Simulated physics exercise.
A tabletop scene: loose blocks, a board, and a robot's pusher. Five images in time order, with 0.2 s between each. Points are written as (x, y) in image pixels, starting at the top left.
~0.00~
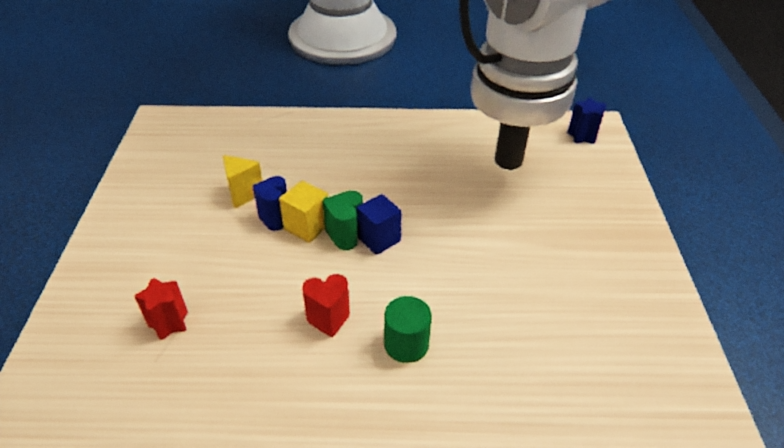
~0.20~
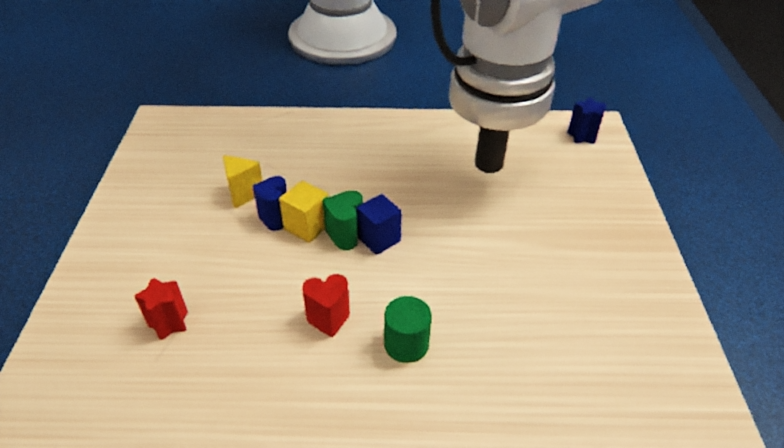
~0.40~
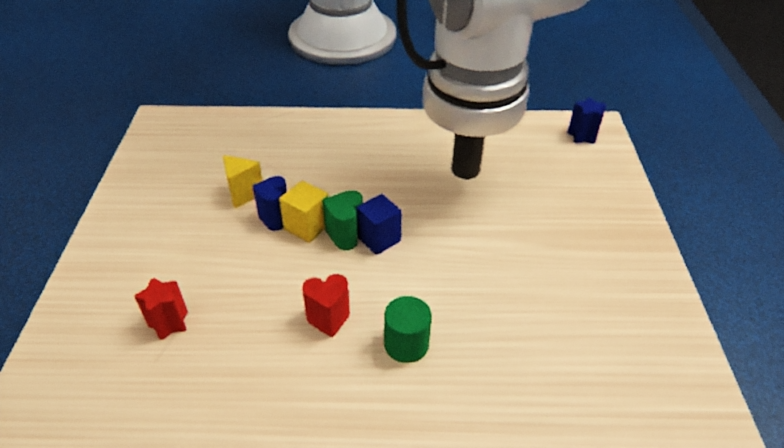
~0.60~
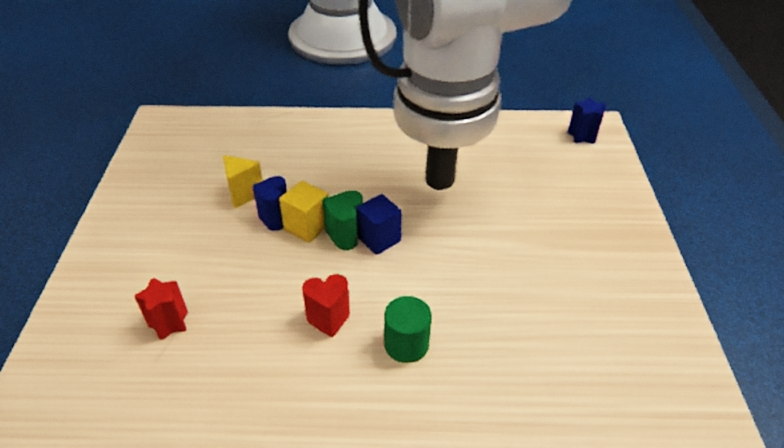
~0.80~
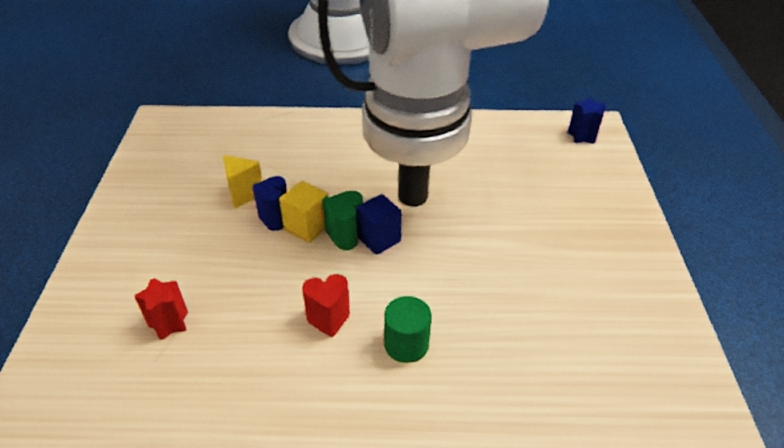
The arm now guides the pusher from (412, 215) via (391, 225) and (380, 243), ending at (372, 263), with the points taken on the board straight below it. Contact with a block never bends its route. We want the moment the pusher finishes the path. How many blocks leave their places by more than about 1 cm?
My count: 1.
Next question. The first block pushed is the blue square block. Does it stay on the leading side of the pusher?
I'd say it is still being pushed.
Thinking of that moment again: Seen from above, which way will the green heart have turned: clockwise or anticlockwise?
That block twists clockwise.
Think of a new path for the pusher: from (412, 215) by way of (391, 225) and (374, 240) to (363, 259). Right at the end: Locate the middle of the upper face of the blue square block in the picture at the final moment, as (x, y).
Its top centre lands on (349, 252).
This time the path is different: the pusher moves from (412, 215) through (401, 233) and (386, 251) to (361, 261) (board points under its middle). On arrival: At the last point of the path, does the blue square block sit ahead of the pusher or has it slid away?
At the end of the path, the pusher is still pushing the blue square block ahead of it.
On the path given first. Halfway along, pusher (384, 218); green heart (340, 208), turned 20° clockwise; blue square block (367, 224), turned 15° anticlockwise.
At the end, pusher (372, 246); yellow square block in place; green heart (340, 208), turned 20° clockwise; blue square block (350, 253).
